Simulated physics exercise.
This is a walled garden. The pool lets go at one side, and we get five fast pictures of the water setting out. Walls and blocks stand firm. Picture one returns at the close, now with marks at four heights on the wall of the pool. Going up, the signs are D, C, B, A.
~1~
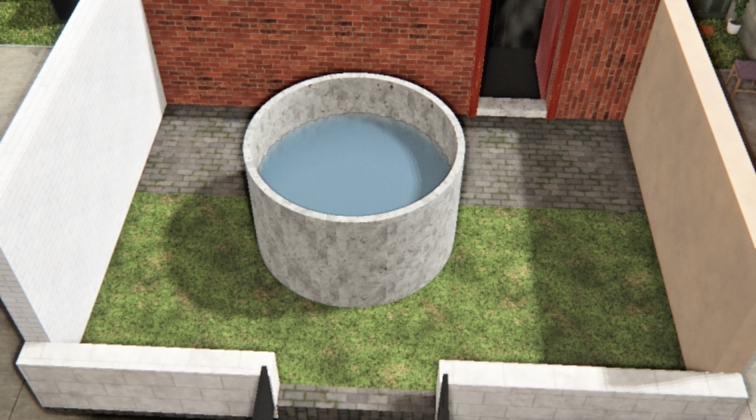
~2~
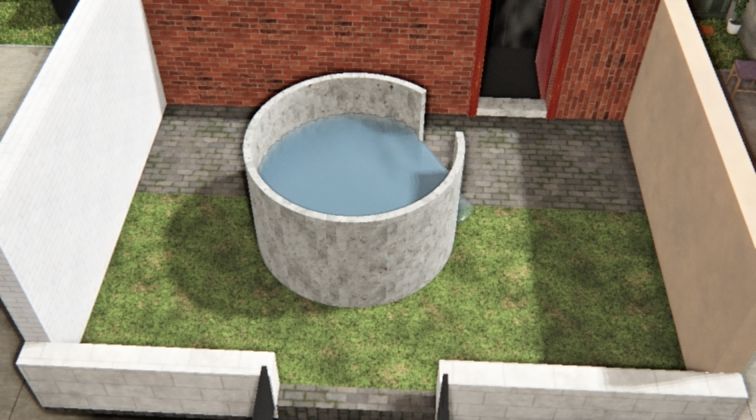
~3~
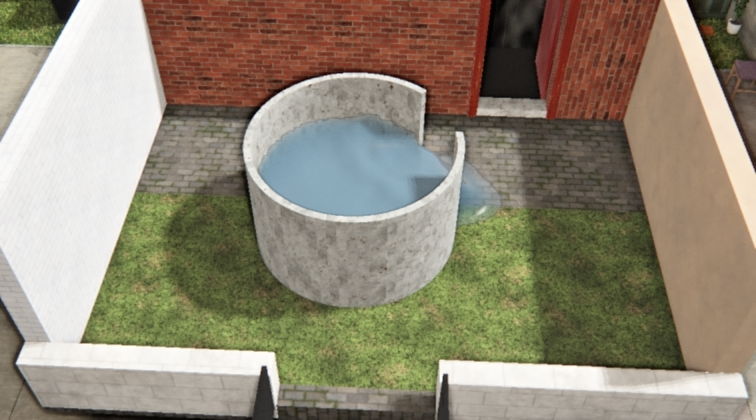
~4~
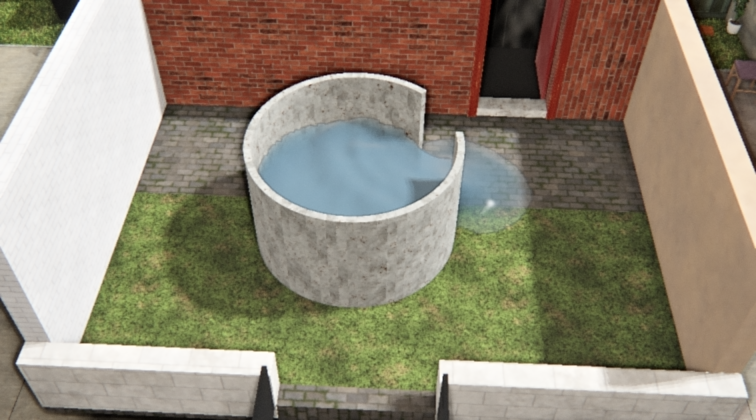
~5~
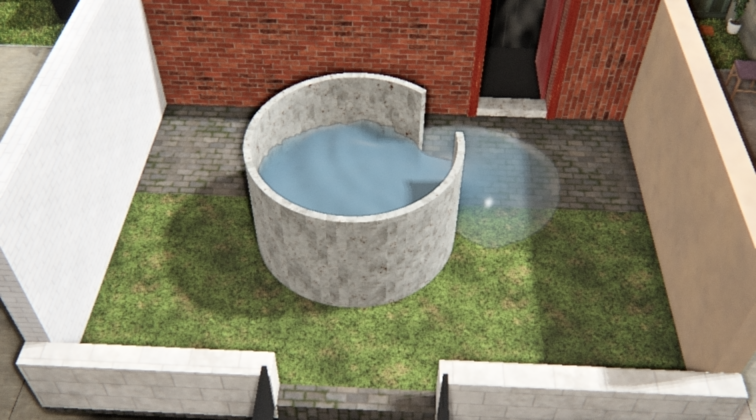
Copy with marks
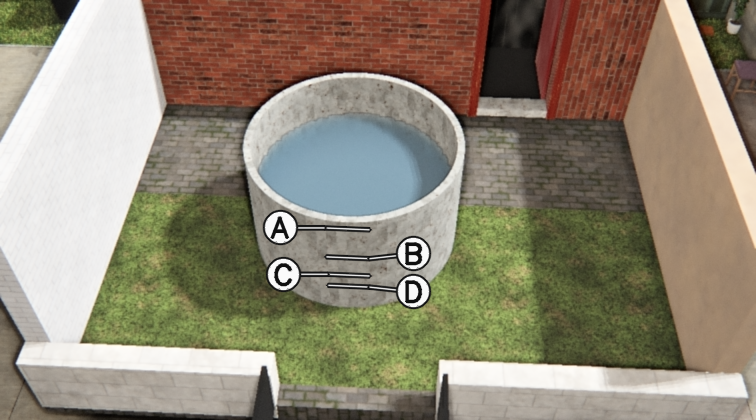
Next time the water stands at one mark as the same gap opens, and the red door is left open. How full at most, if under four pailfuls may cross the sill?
D.
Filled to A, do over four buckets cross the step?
Yes, it does.
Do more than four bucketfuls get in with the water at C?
Yes.
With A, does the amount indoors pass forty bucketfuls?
Yes, it does.
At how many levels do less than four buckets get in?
One.
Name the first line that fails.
That would be C.
On the marked copy, A at (346, 228); B at (347, 257); C at (348, 275); D at (348, 286); from the bottom up D, C, B, A.
If A is chosen, dozens of bucketfuls pour in.
If B is chosen, dozens of bucketfuls pour in.
If C is chosen, about 11 bucketfuls get in.
If D is chosen, a bucket or two gets in.
